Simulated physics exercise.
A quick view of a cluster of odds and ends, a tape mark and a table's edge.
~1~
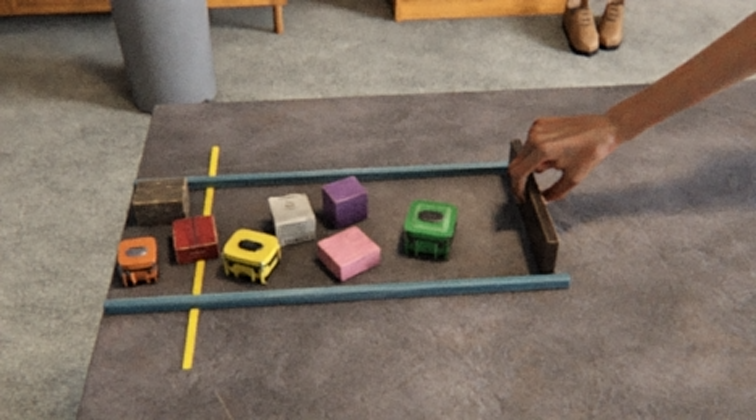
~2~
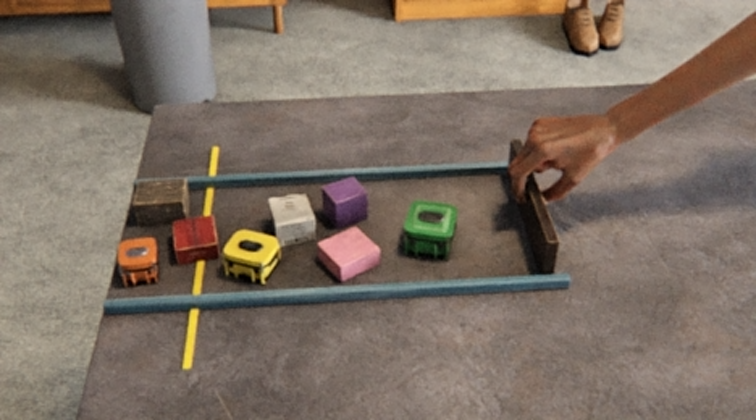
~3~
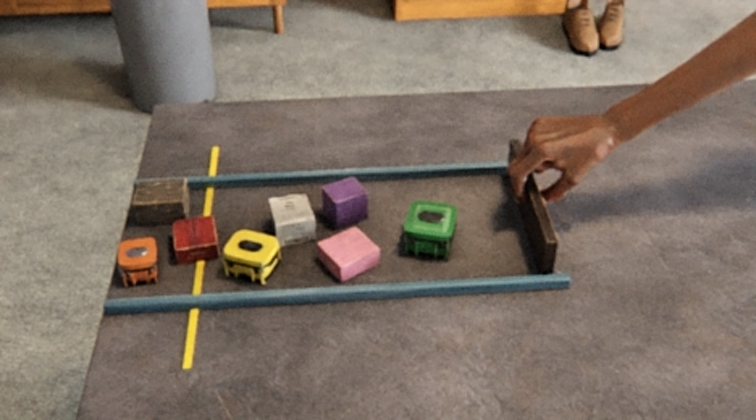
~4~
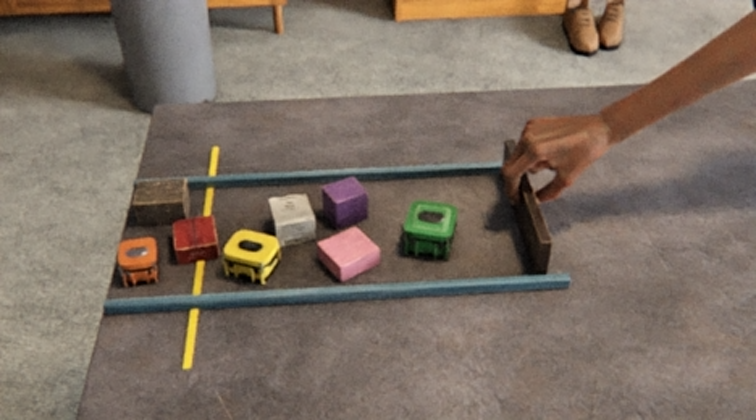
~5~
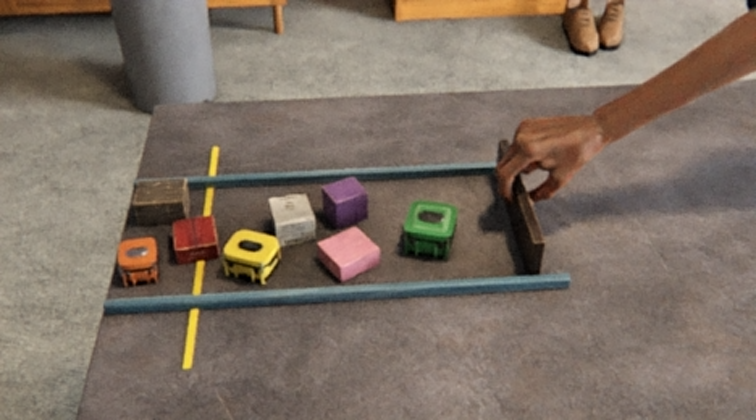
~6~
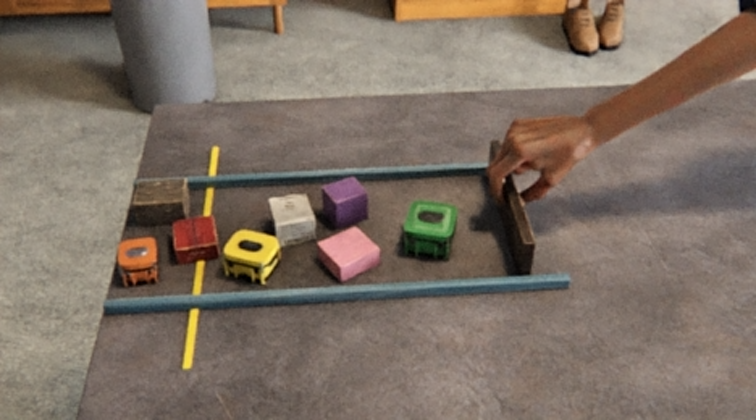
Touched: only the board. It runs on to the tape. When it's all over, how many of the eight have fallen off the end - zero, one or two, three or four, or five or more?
Three or four have fallen off.
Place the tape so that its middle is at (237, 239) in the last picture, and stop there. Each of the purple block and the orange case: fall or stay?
The purple block stays put; the orange case topples down.
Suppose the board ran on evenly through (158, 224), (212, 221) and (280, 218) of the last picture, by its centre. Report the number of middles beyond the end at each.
The counts are 6, 4 and 0, in that order.
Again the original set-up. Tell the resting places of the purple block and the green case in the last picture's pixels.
Purple block: About (187, 206); green case: About (176, 248).
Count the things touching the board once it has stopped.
The count in contact is 2.
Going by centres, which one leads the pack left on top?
The pink block.
Soon after, none off yet; orange case at rest near (139, 262); black block at rest near (163, 202); red box at rest near (196, 239).
In the end, the number that fall off is three or four; gone, yellow case, red box, black block and orange case.
